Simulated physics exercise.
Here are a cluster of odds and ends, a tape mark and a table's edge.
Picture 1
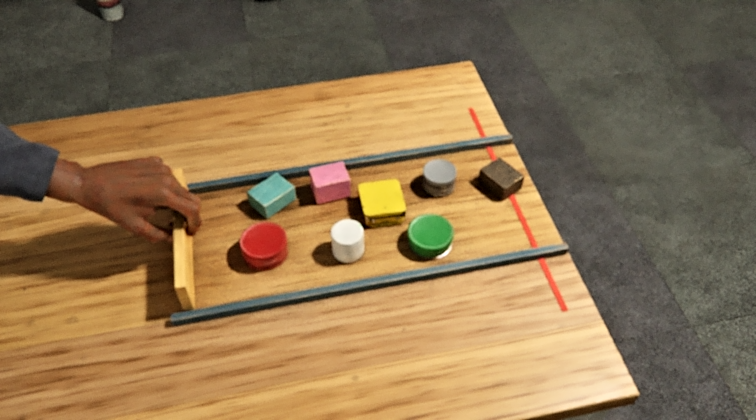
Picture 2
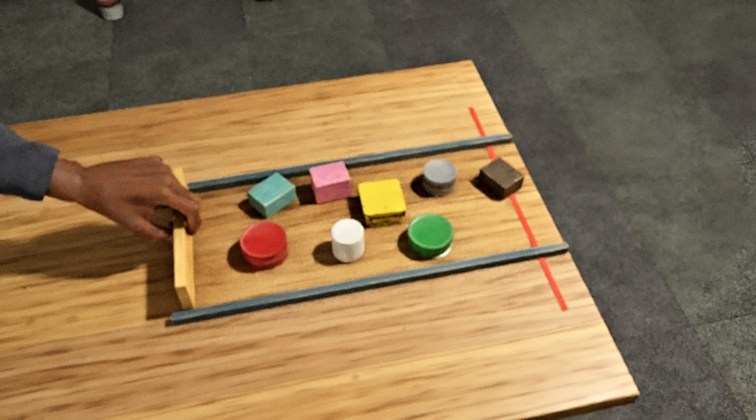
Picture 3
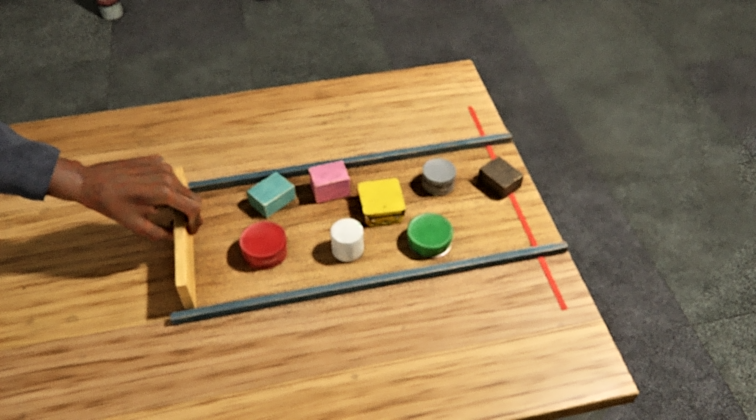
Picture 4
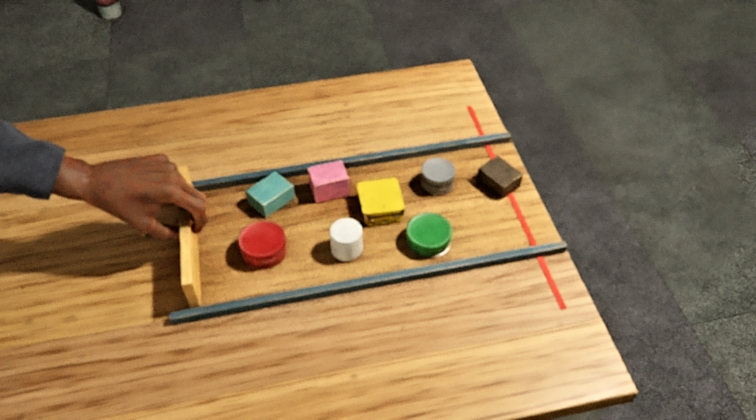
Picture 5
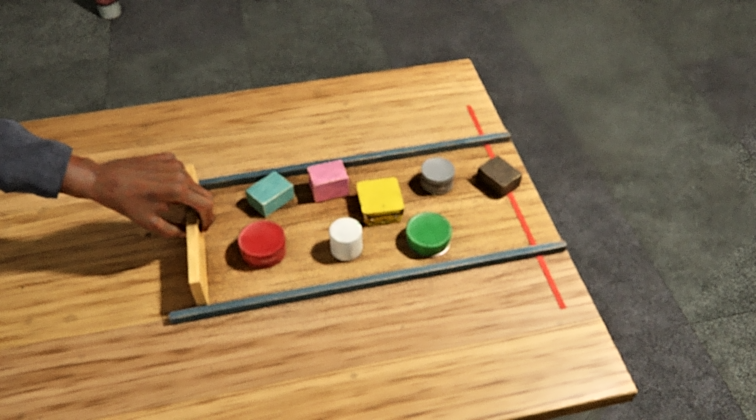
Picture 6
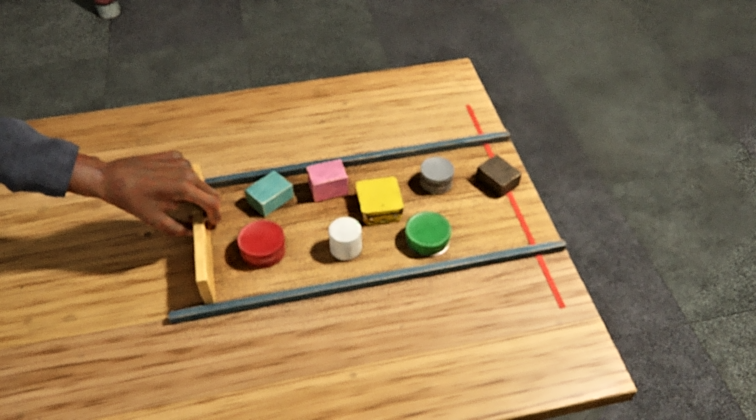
A hand slides an upright wooden board slightly to the right between two dark rails on a wooden table, while the colourful blocks and round containers ahead of it, and a dark block by the red line, stay still.
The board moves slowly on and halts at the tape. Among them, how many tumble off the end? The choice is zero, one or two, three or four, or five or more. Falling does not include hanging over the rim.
Off the edge will go five or more.
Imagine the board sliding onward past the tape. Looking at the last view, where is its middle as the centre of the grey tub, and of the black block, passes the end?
When the grey tub crosses, the middle is near (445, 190); when the black block crosses, near (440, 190).
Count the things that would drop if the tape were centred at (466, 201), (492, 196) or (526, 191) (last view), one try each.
Try 1: 2; try 2: 5; try 3: 8.
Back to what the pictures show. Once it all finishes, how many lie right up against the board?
Total: 3.
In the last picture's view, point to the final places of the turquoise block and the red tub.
The turquoise block stops around (517, 162); the red tub around (535, 193).
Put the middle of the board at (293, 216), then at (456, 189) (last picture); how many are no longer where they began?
At the first spot the count is 4, and at the second it is 8.
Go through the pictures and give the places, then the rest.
The first frame shows black block (501, 179); grey tub (439, 178); green tin (430, 237); board (183, 237); tape (512, 196).
The second frame shows grey tub (439, 178); white lid (348, 241).
The third frame shows green tin (430, 236); pink block (330, 182).
The fourth frame shows black block (500, 178); turquoise block (271, 194).
The fifth frame shows grey tub (437, 176); board (196, 233).
The sixth frame shows black block (498, 176); grey tub (437, 176); green tin (428, 234); board (203, 232); tape (509, 193).
Early on, none off yet; black block at rest near (498, 176); grey tub at rest near (437, 176); green tin at rest near (428, 234).
A while later, none off yet; black block travelled about its own width near (524, 173); grey tub travelled well along near (495, 157); green tin travelled about its own width near (482, 230).
Finally, the number that fall off is five or more; lost, pink block, yellow case, green tin, grey tub and black block.
